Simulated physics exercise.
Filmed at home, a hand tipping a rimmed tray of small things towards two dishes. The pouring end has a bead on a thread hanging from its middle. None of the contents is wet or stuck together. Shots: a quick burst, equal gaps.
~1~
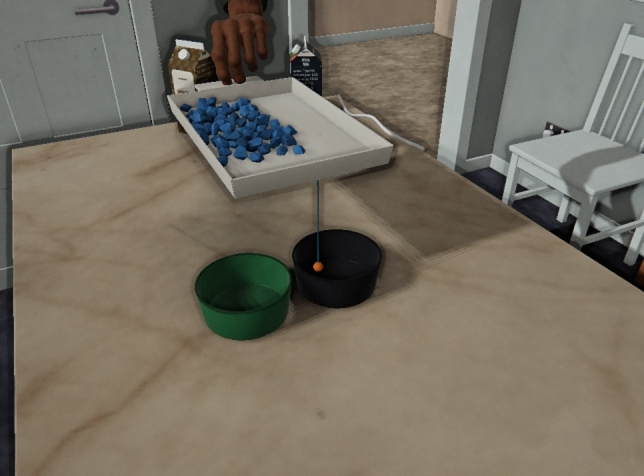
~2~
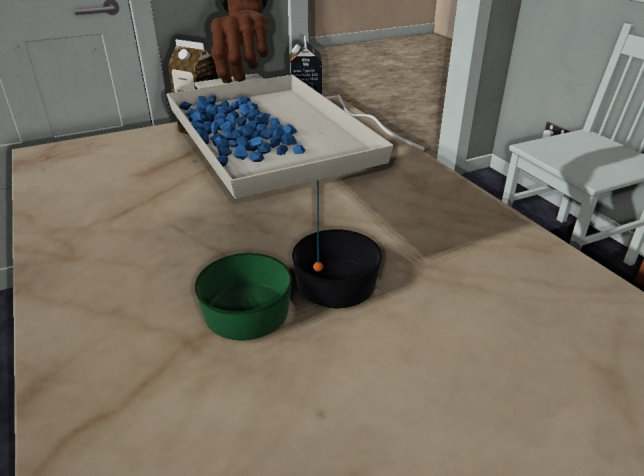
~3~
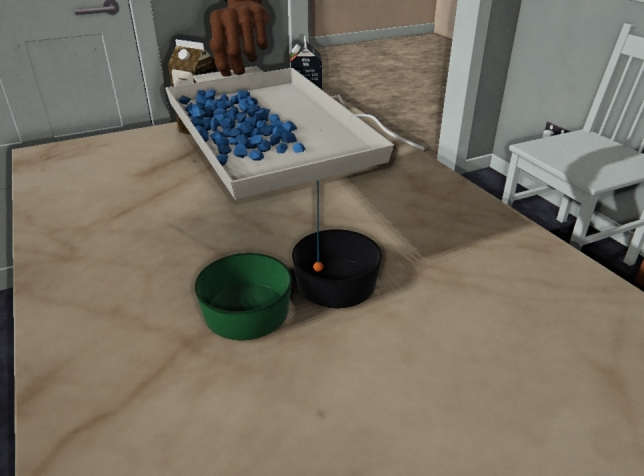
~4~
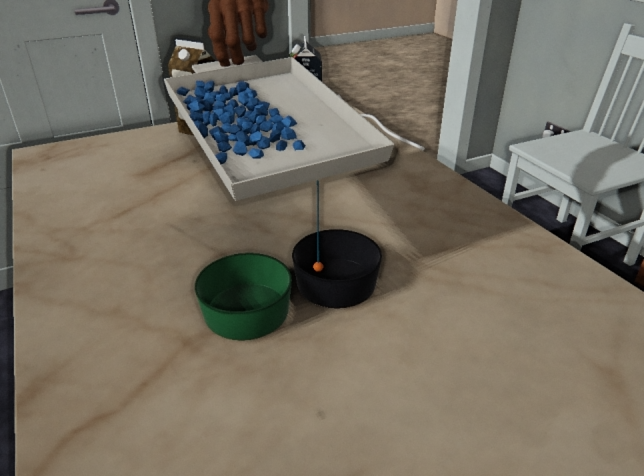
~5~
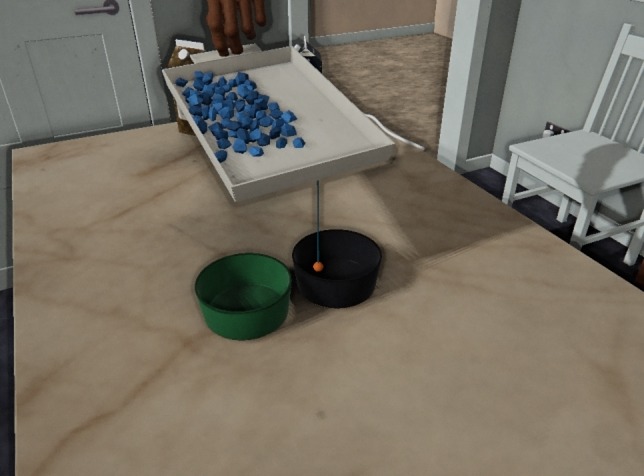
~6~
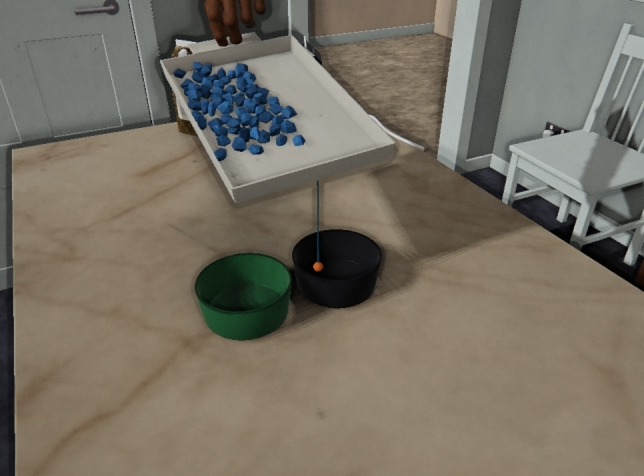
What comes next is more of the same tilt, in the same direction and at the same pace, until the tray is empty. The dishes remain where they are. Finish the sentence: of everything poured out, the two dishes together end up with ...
They end up with a minority of it.
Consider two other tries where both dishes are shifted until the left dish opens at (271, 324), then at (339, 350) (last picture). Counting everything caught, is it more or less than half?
Placing 1: A majority of it. Placing 2: A minority of it.
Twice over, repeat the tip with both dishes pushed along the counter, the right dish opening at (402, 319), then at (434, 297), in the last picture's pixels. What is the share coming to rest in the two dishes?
Roughly 10% on the first try and 30% on the second.
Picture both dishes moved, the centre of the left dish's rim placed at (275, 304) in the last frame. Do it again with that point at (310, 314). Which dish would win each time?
In the first position the left of the two, in the second the left of the two.
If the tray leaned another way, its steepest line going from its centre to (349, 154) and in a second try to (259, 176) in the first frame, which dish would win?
1: The dish to the right. 2: The dish to the left.
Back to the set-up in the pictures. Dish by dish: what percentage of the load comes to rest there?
Per cent held at the end: Left dish 10, right dish 0.
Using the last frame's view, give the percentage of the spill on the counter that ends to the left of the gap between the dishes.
I'd guess close to 60 %.
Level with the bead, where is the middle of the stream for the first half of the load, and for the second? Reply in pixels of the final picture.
For the early half I get (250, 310), and for the late half (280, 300).
Shortly afterwards, tray tipped steeply; the whole lot on the tray.
Next, tray tipped right over; the bulk on the tray; a little outside both.
Some moments later, tray tipped past a quarter turn; a little in the left dish; all but a few outside both.
In the end, tray tipped past a quarter turn; a little in the left dish; none at all in the right dish; all but a few outside both.
